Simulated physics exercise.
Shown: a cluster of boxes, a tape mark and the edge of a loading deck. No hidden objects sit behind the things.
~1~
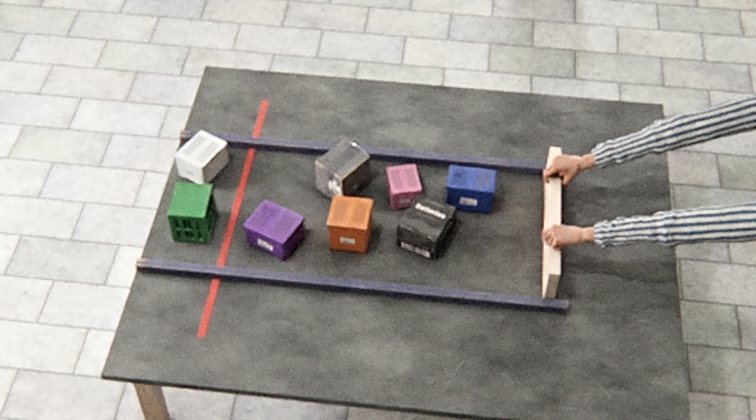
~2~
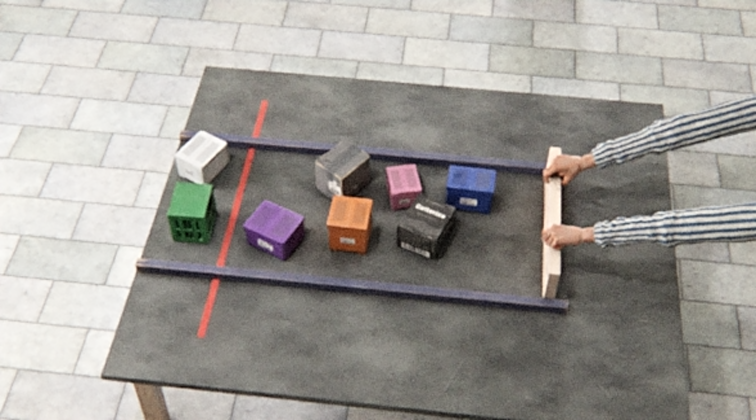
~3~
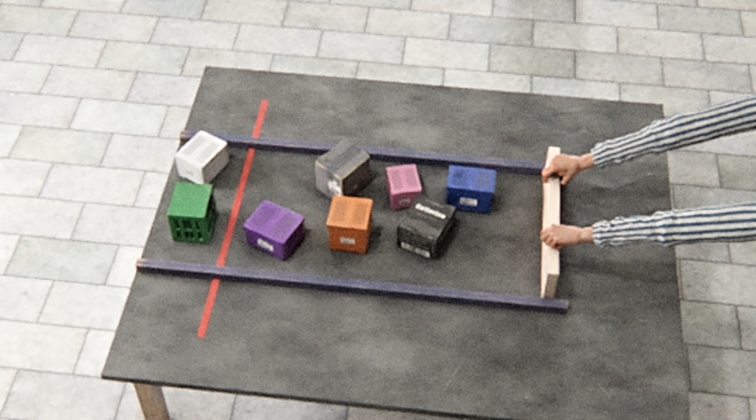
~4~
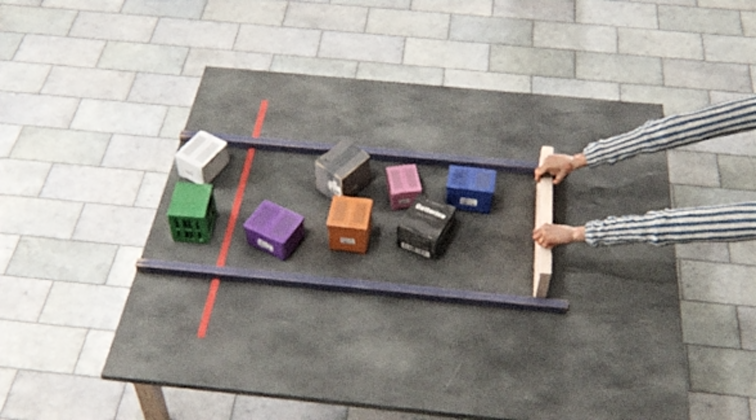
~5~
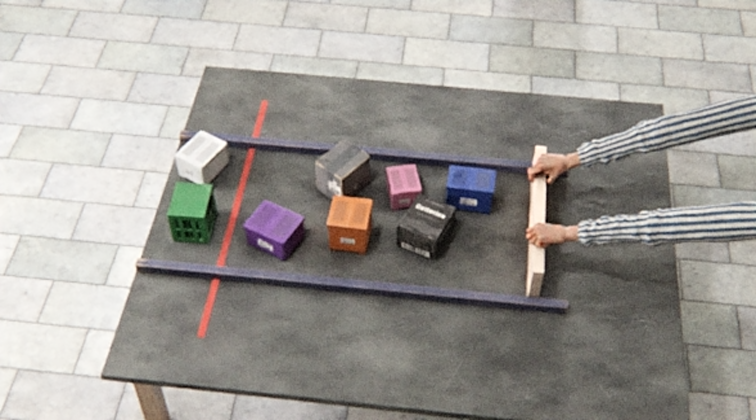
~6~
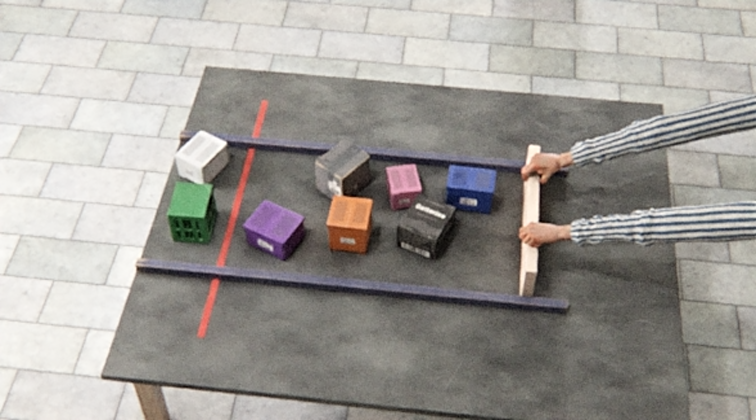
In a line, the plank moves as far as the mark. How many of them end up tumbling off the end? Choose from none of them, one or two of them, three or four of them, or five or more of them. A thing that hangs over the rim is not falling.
Three or four of them do.
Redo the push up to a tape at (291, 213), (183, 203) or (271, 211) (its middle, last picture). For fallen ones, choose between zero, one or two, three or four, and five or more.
Well, in the order given, it's one to two, at least five and one to two.
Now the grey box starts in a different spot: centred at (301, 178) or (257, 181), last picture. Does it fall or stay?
Well, in both cases in turn, the grey box does not stay and then does not stay.
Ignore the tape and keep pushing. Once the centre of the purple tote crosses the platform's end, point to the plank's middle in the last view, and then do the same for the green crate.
The middle is at (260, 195) when it's the purple tote, and at (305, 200) when it's the green crate.
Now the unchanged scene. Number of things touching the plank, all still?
That number would be 2.
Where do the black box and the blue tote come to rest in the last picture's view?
Around (211, 211) and around (220, 168).
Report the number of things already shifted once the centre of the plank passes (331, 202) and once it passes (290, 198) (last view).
The count is 7 at the first point and 8 at the second.
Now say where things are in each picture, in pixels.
The first frame shows white tote (203, 159); green crate (193, 213); purple tote (275, 231); plank (552, 222); tape (236, 208).
The second frame shows green crate (193, 213); blue tote (470, 190).
The third frame shows purple tote (275, 231); orange tote (350, 225).
The fourth frame shows white tote (203, 159); pink tote (403, 187).
The fifth frame shows green crate (193, 213); plank (537, 221).
The sixth frame shows white tote (203, 159); green crate (193, 213); purple tote (275, 231); plank (530, 220); tape (236, 208).
A little later, none off yet; white tote at rest near (203, 159); green crate at rest near (193, 213); purple tote at rest near (275, 231).
When it is over, the number that fall off is three or four; down, grey box, purple tote, green crate and white tote.
